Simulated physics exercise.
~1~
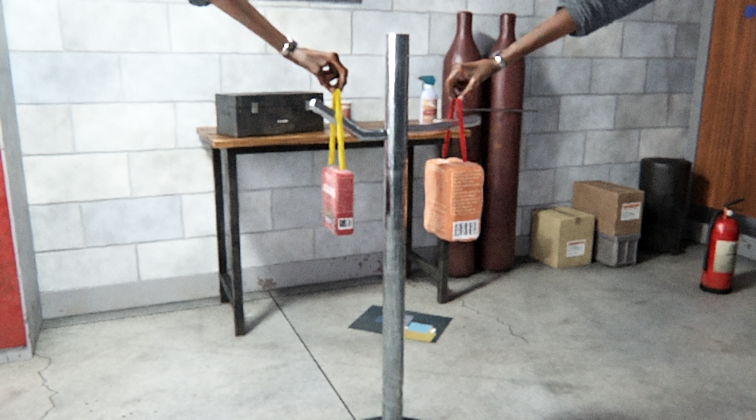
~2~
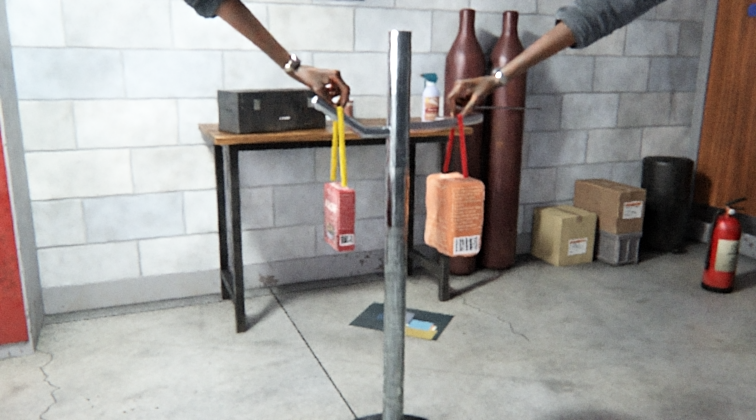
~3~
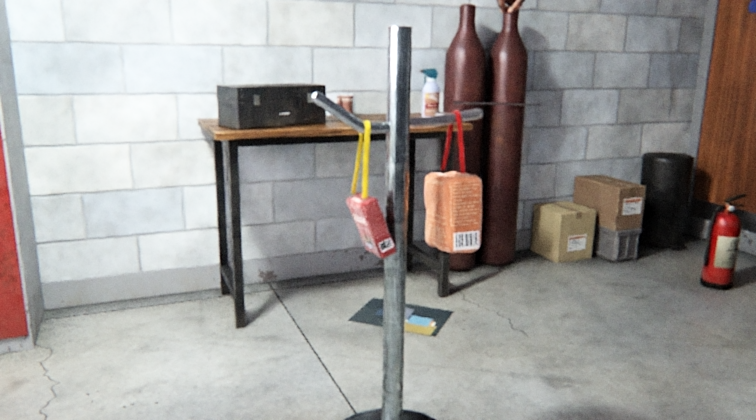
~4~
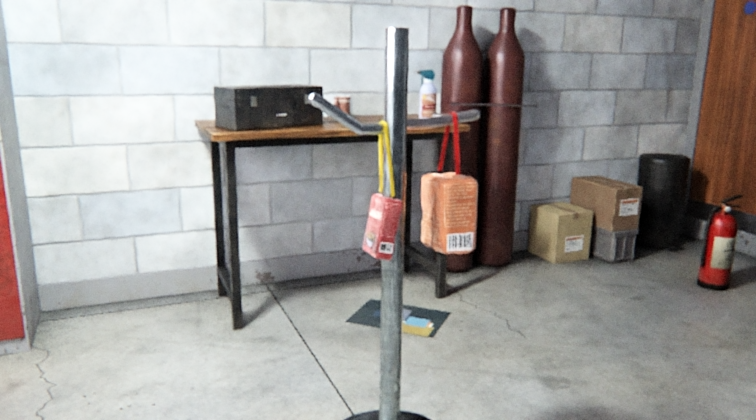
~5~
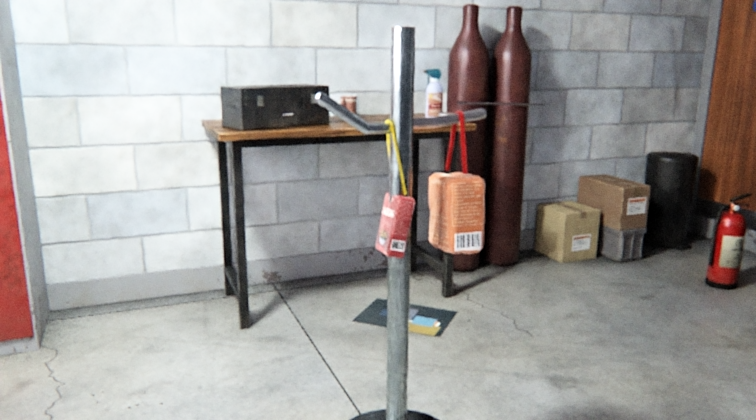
Red pouch and orange sack being hung on a metal stand by two hands, the pouch sliding right and both staying hanging.
